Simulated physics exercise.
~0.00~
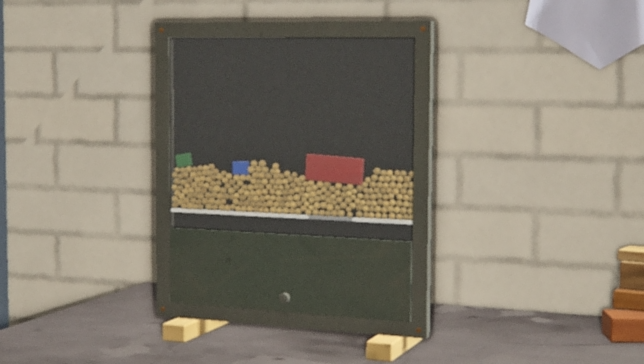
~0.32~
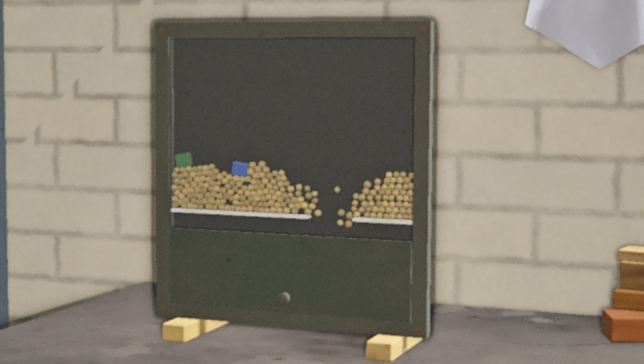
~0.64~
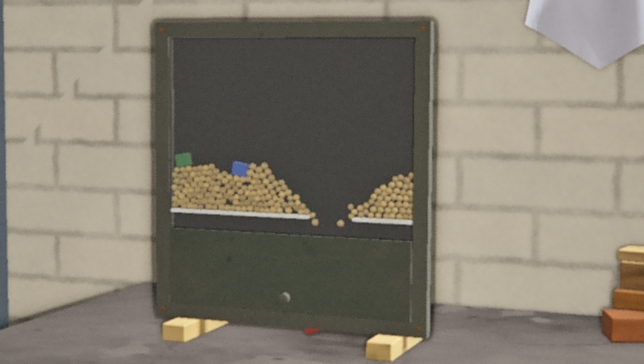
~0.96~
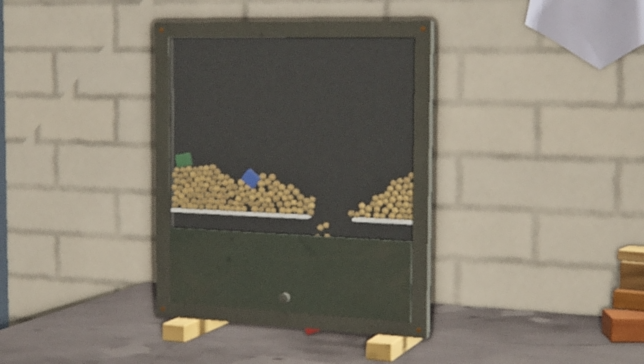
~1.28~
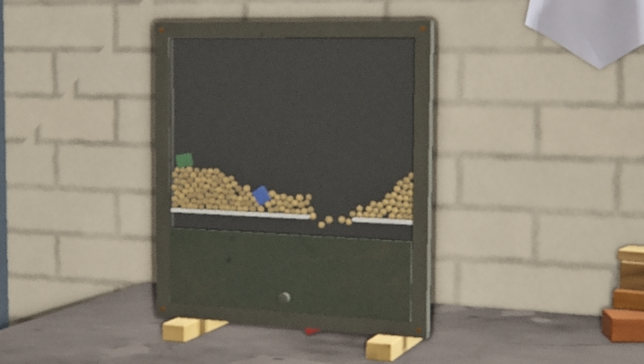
We see an upright case of pale beads holding green, blue and red blocks. A gap opens in the shelf, the red block drops out as beads pour through, and the blue block slides down rightward toward the gap while the green block stays at the left.
